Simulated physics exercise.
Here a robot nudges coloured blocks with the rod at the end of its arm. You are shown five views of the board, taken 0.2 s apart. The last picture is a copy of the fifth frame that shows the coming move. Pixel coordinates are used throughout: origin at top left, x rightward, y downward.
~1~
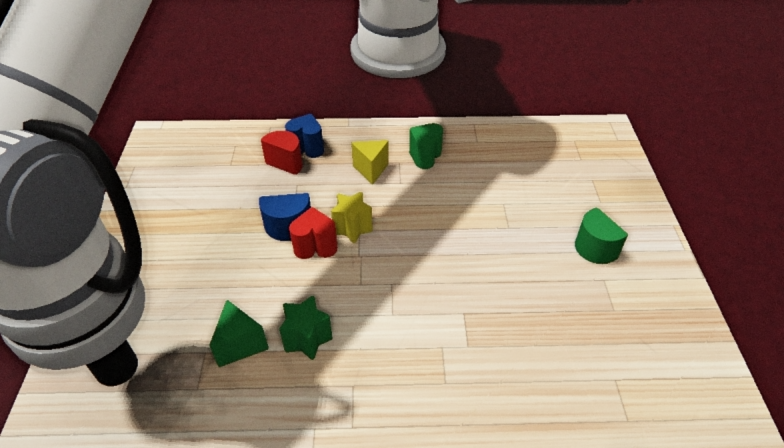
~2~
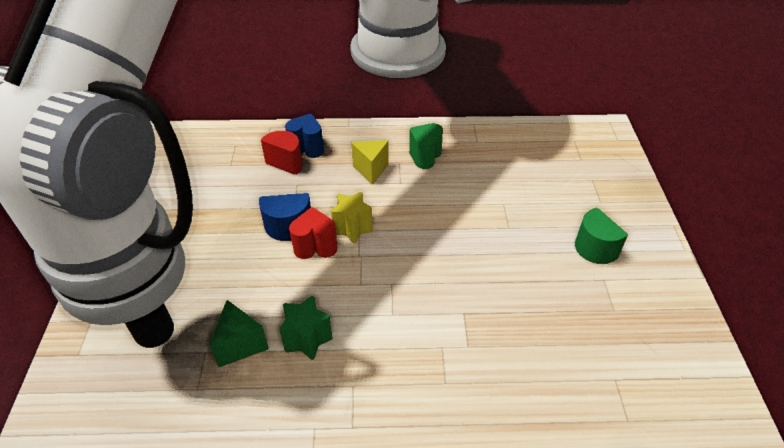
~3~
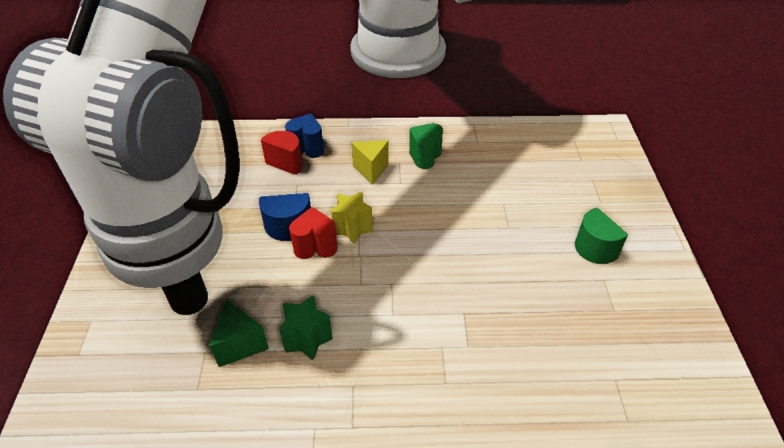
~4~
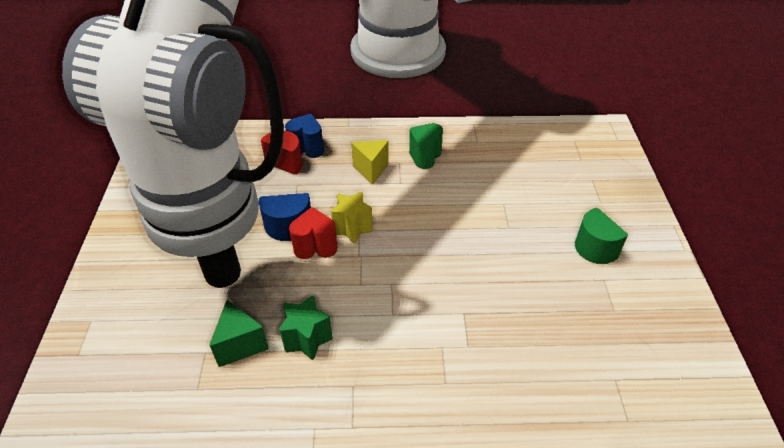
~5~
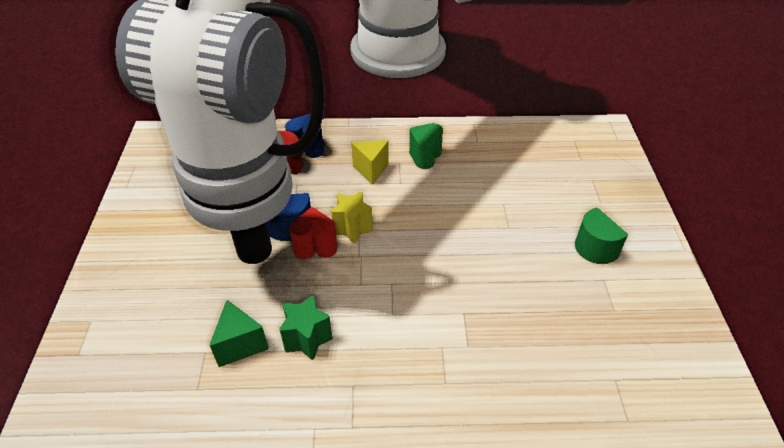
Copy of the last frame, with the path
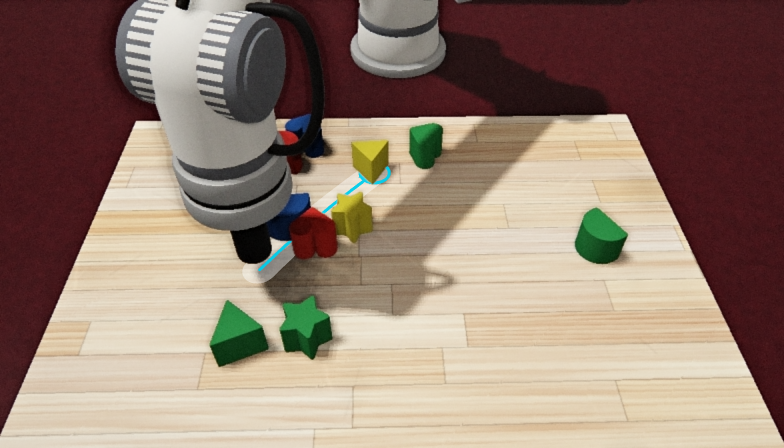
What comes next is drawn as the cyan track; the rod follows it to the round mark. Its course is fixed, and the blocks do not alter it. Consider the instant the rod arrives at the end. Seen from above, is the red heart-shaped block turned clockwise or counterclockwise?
Viewed from above: Clockwise.
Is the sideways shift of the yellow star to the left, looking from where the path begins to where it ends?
Final answer: No.
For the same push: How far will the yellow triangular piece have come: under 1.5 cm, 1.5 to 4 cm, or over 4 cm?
From 1.5 to 4 cm.
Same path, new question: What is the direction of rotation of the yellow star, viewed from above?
It twists against the clock when seen from above.
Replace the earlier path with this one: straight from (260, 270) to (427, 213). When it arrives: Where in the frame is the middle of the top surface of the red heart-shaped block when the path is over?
Its top middle is near (433, 165).
The drawn path runs from (260, 270) by way of (319, 216) to (375, 173).
The first path, step by step. One third of the way, rod (298, 214); blue half-round block (299, 183), turned 25° anticlockwise; red heart-shaped block (335, 215), turned 40° clockwise; yellow star (368, 200), turned 15° anticlockwise.
Two thirds of the way, rod (337, 183); blue half-round block (308, 165), turned 65° anticlockwise; red heart-shaped block (341, 213), turned 70° clockwise; yellow star (373, 201), turned 40° anticlockwise.
At the end, rod (374, 155); blue half-round block (308, 165), turned 65° anticlockwise; red heart-shaped block (341, 213), turned 70° clockwise; yellow star (373, 201), turned 40° anticlockwise; yellow triangular piece (385, 134), turned 30° anticlockwise.
